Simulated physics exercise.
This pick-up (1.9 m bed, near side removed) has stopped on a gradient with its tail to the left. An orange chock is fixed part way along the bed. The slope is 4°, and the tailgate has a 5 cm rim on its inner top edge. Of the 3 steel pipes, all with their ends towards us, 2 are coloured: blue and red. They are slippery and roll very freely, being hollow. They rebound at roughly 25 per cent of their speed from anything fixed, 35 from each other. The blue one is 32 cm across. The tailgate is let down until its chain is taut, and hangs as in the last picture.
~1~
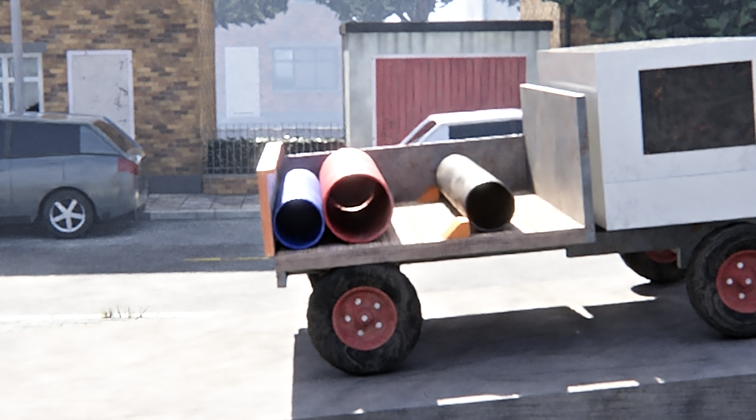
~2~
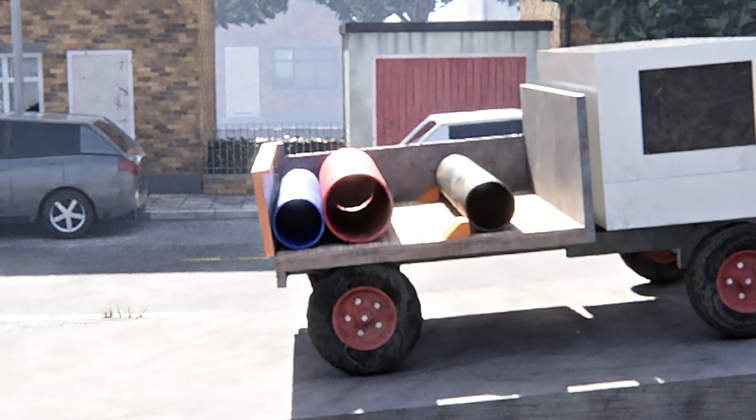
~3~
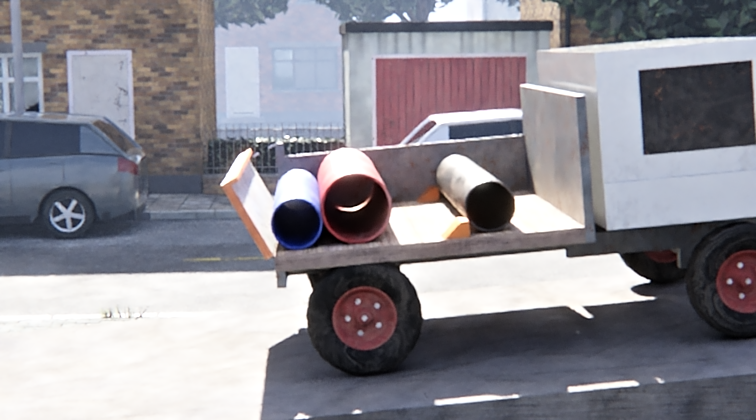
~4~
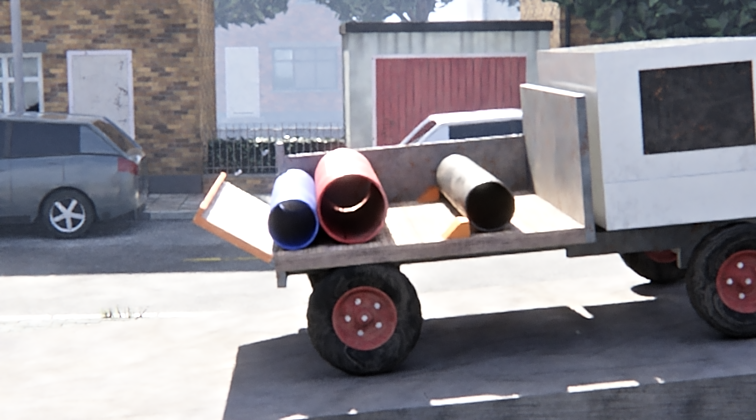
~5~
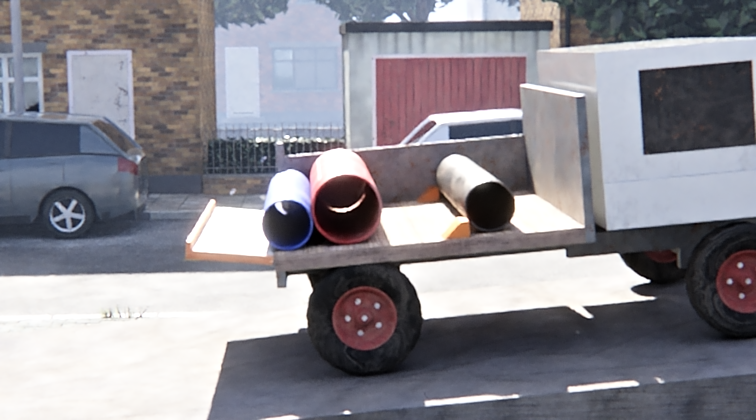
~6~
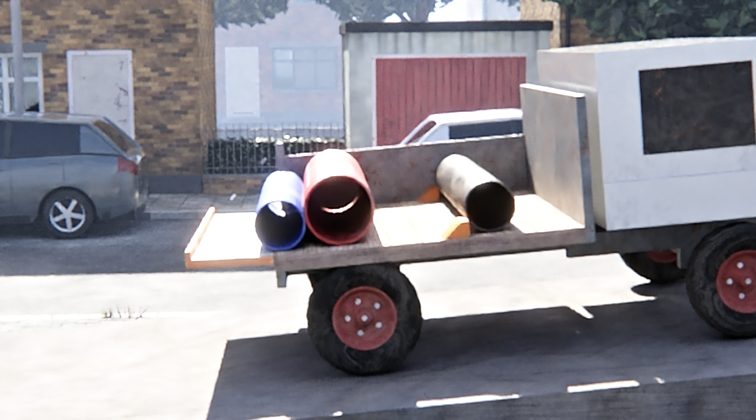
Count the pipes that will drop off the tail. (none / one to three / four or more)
That makes none of the 3.
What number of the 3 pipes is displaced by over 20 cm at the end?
In all, 2.
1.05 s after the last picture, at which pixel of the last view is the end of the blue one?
Around (212, 229).
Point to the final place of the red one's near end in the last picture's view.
Around (272, 217).
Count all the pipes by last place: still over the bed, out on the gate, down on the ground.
2, 1 and 0.
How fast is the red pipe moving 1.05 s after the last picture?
About 0.5 m/s.
Then, 1.1 s past the sixth picture, blue is on the gate, 35 cm past the hinge, rolling left; red is on the bed, 5 cm short of the hinge, rolling left; 0 out so far.
Finally (2.5 s after the last picture), blue is on the gate, 35 cm past the hinge; red is on the bed, 5 cm short of the hinge; 0 out so far.
